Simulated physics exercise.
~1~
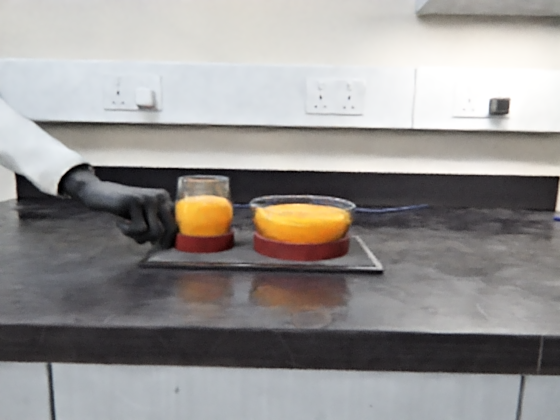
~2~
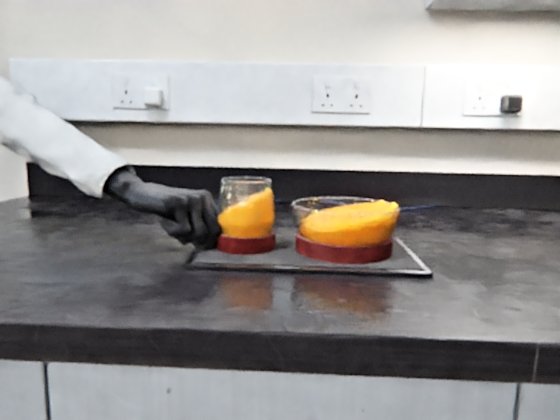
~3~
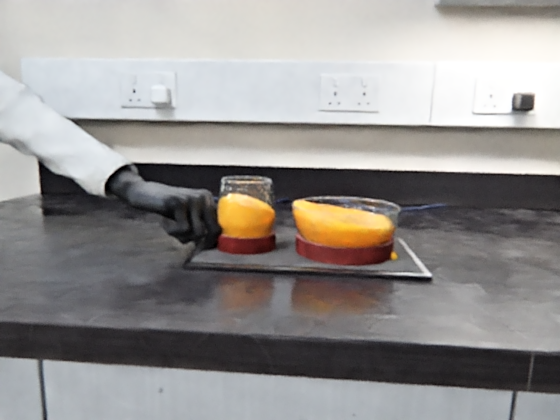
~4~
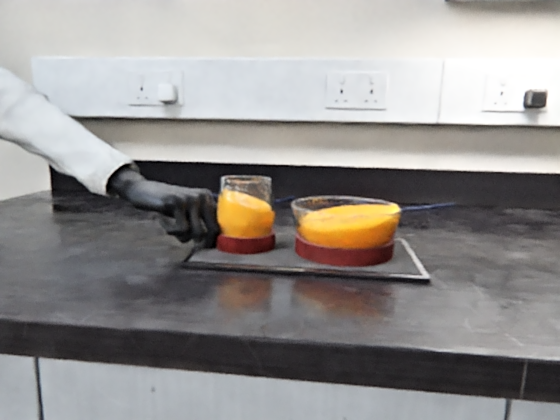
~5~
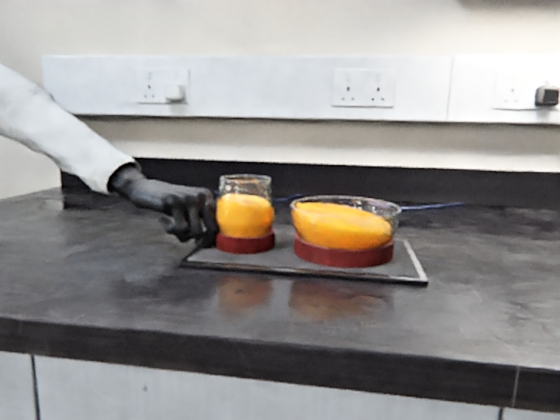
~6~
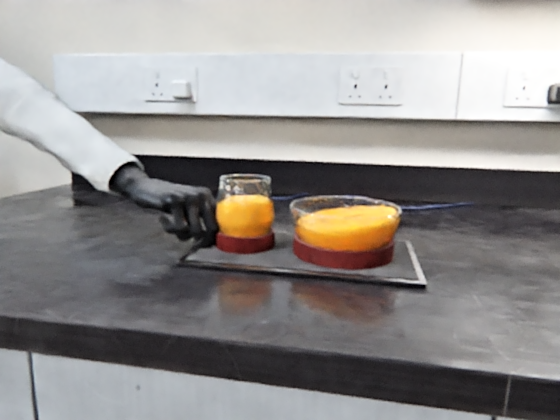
We see a black-gloved hand beside a tray holding a round-bellied glass and a wider bowl of orange juice as the tray slides right and stops; the juice surges, a little spills over the bowl's right side, and the sloshing eases while both vessels stay upright.
